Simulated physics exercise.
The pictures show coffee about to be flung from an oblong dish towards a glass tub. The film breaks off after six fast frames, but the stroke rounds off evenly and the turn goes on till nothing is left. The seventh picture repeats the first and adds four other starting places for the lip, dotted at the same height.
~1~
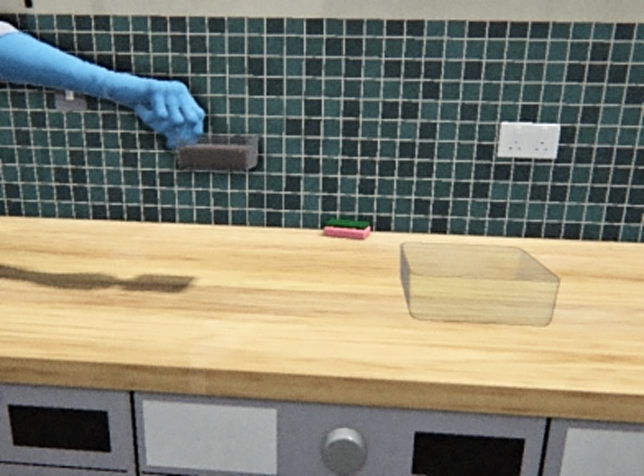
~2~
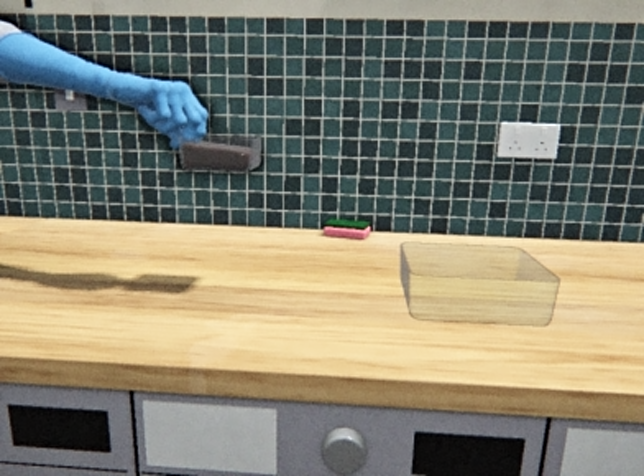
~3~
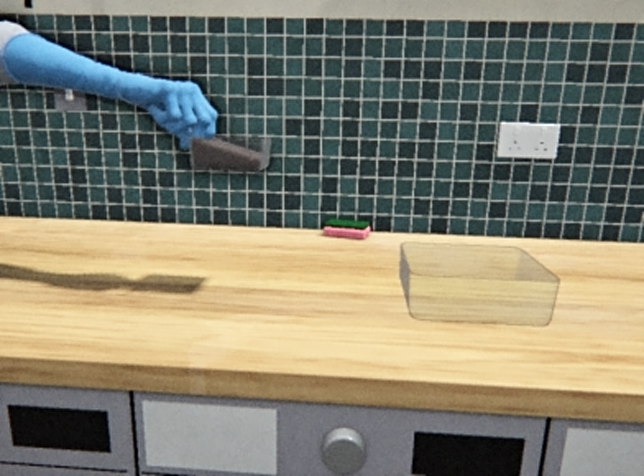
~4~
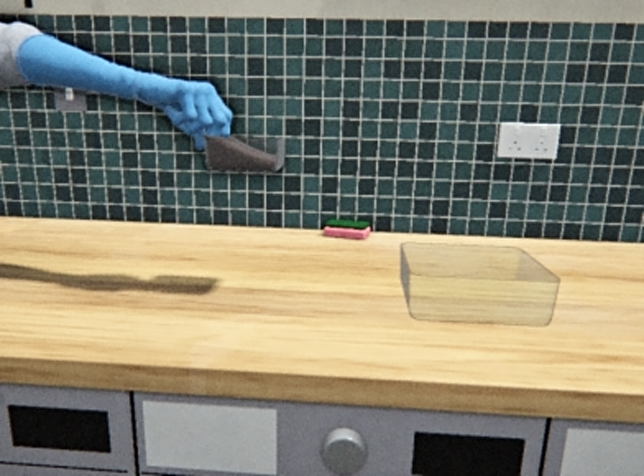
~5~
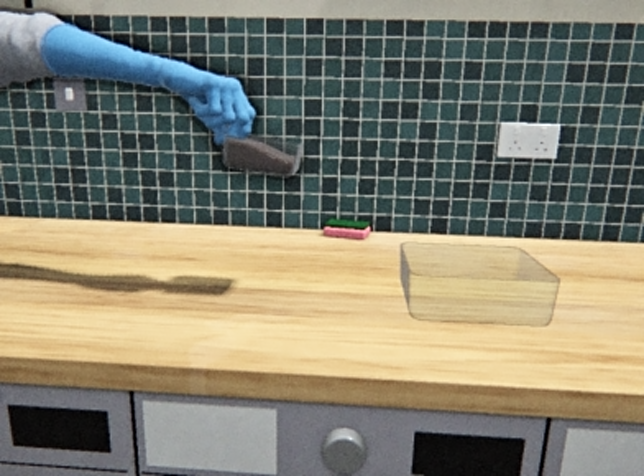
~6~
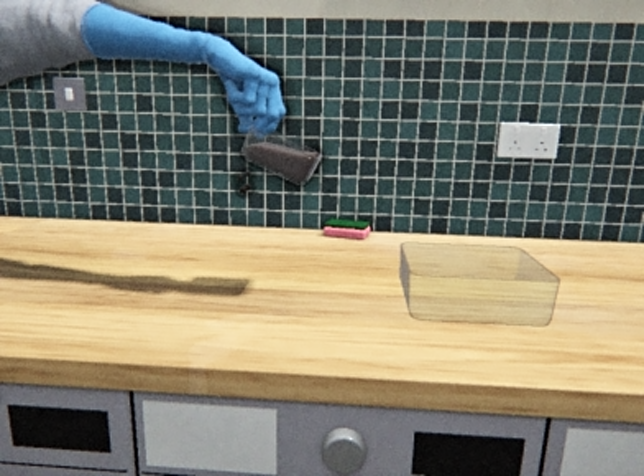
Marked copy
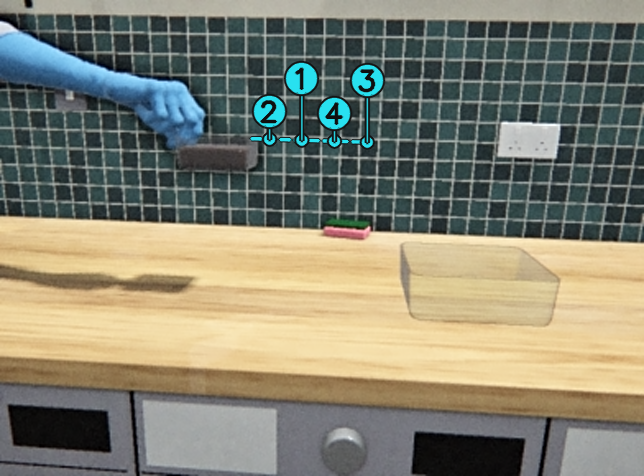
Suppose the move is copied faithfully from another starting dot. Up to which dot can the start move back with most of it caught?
2 is the one.
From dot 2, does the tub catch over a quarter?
Yes.
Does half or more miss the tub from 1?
No, not at all.
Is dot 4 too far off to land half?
No.
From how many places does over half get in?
All four.
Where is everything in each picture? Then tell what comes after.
In the first picture, upright, lip at (252, 138); tub from (408, 317) to (550, 325); nothing has left yet.
In the second picture, upright, lip at (255, 138); nothing has left yet.
In the third picture, upright, lip at (264, 139); nothing has left yet.
In the fourth picture, upright, lip at (279, 140); coffee is over the rim, down to (210, 139).
In the fifth picture, tipped about 8°, lip at (299, 145); coffee is over the rim, down to (228, 155).
In the sixth picture, tipped about 24°, lip at (319, 156); coffee is over the rim, down to (245, 190).
On the marked copy, 1 at (301, 140); 2 at (269, 139); 3 at (367, 142); 4 at (334, 141).
With 1, about 78 % lands in the tub, 9 % falls short and 14 % goes beside or beyond.
With 2, about 72 % lands in the tub, 18 % falls short and 10 % goes beside or beyond.
With 3, about 84 % lands in the tub, 6 % falls short and 10 % goes beside or beyond.
With 4, about 71 % lands in the tub, 5 % falls short and 25 % goes beside or beyond.
